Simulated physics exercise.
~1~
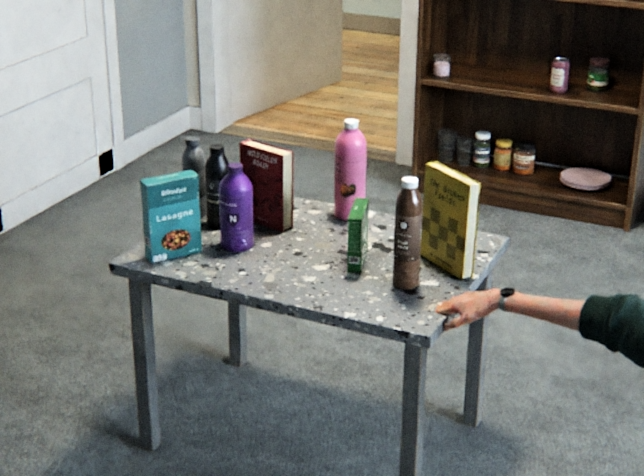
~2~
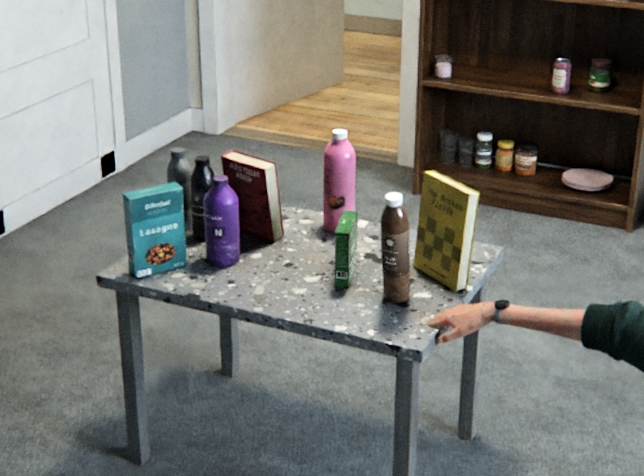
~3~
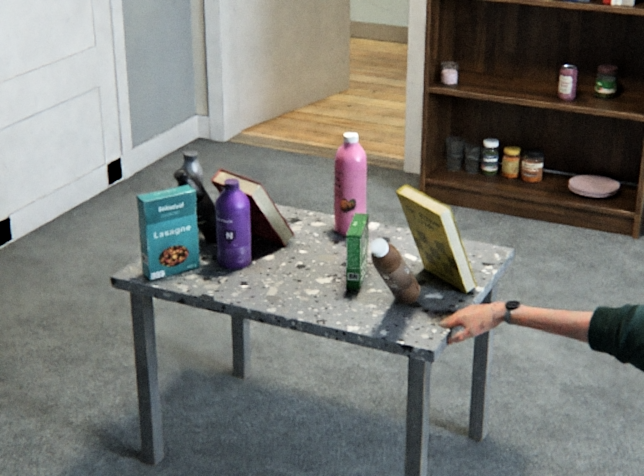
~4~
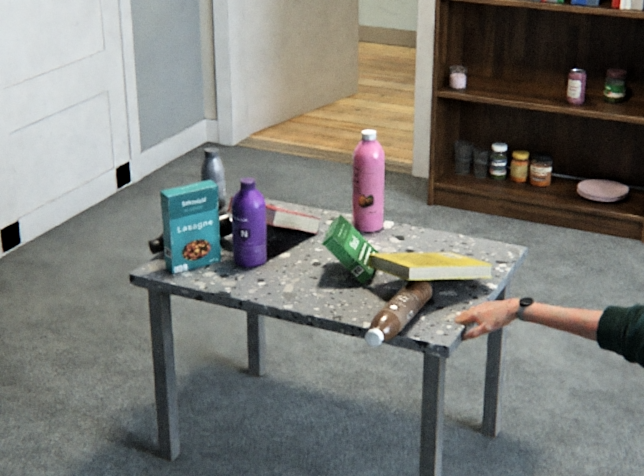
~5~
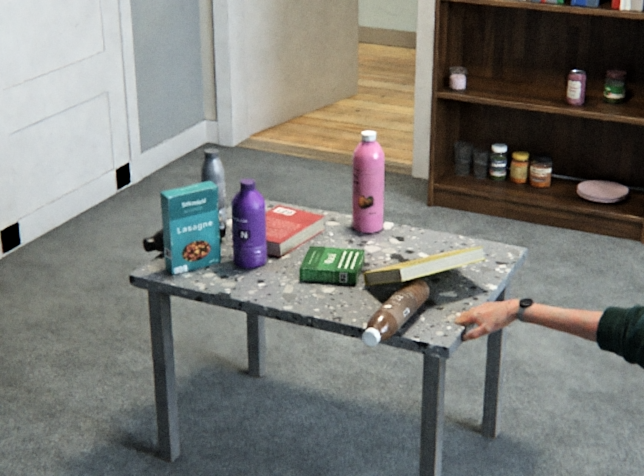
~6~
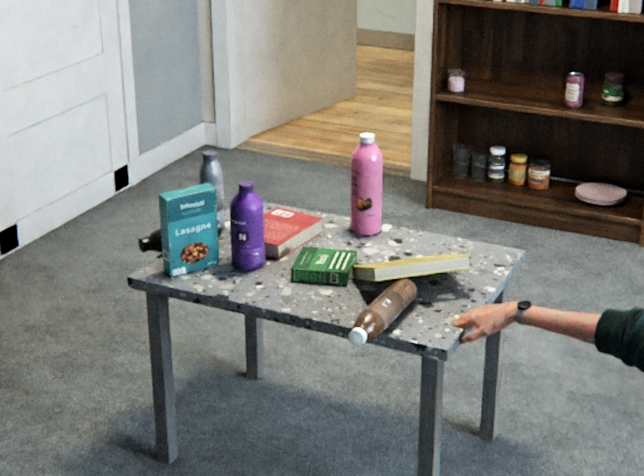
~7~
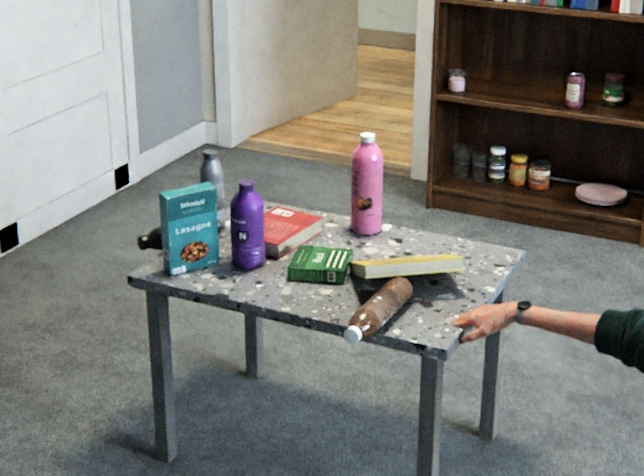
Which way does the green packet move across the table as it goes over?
The green packet moves to the left as it goes over.
